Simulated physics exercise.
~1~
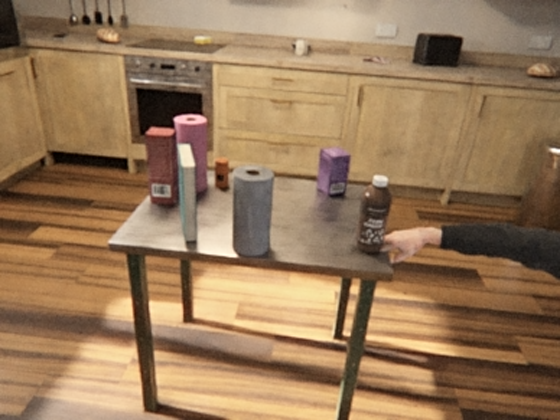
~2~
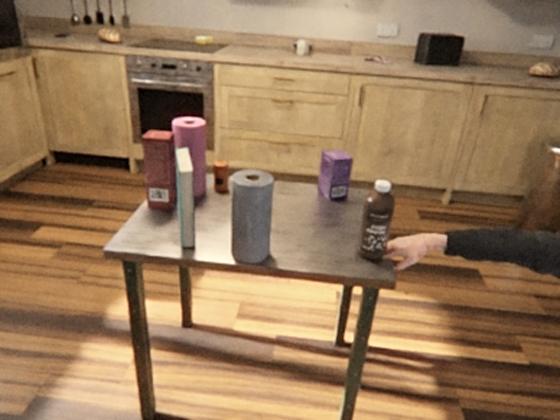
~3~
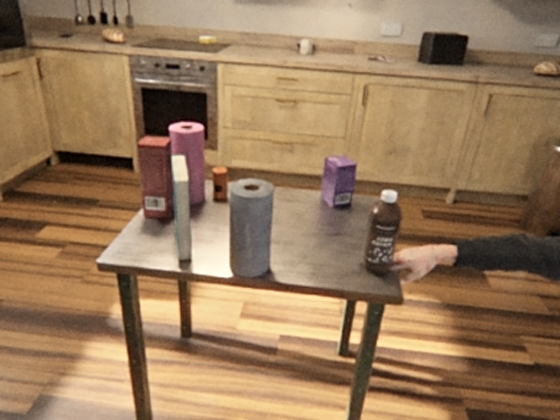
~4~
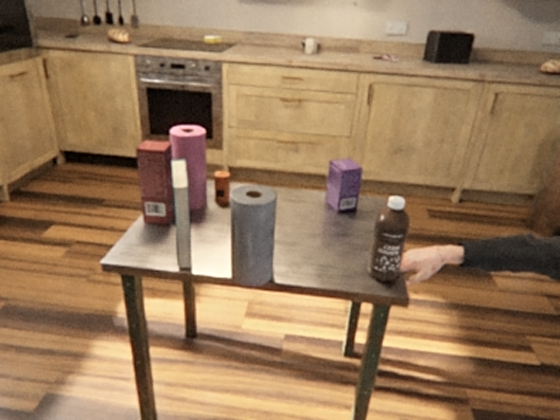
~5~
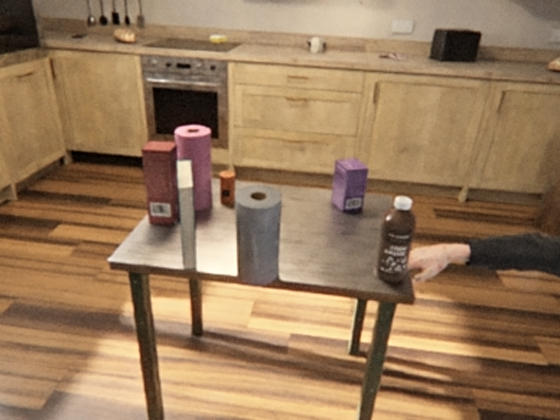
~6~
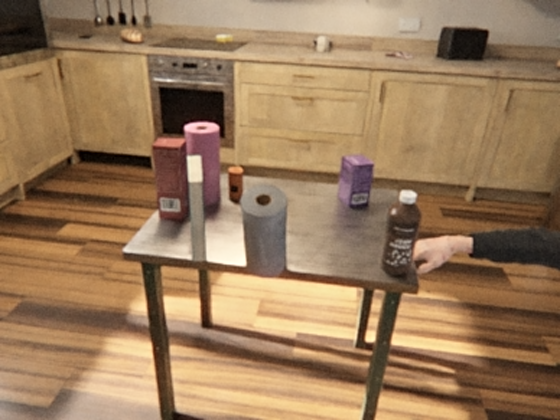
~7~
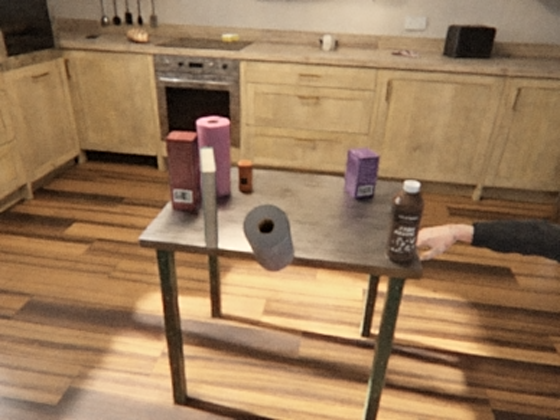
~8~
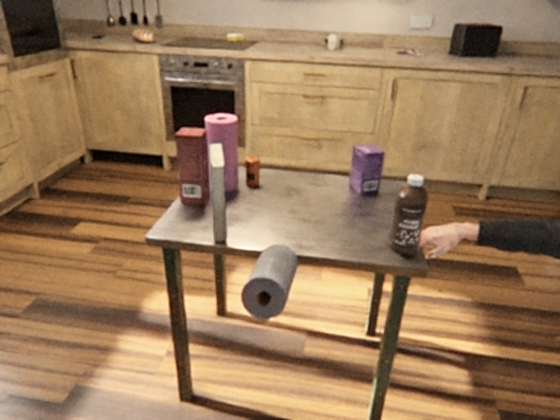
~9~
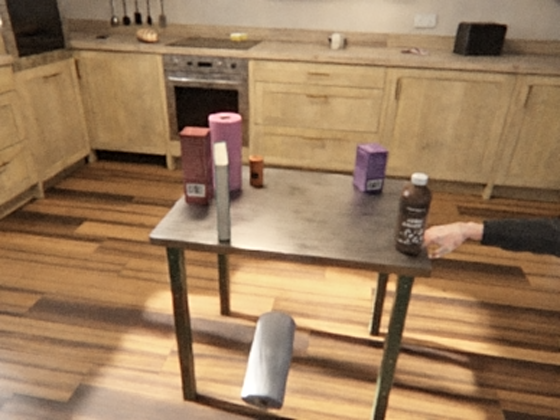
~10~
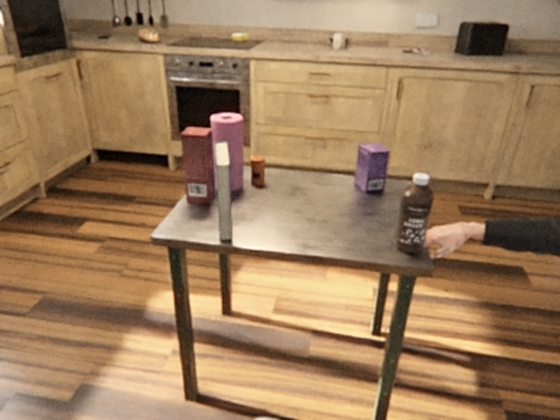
A small table in a kitchen slides toward the viewer, carrying a grey roll, a brown bottle, a pink roll, a purple carton, a red carton, a turquoise book and an orange shaker, while a hand stays beside the bottle at the right edge. The table then stops and moves back the other way. As it does, the grey roll near the front edge leans toward the viewer and tips over the edge. It drops on its side past the tabletop toward the floor and falls out of sight. The bottle and everything else remain standing on the table.
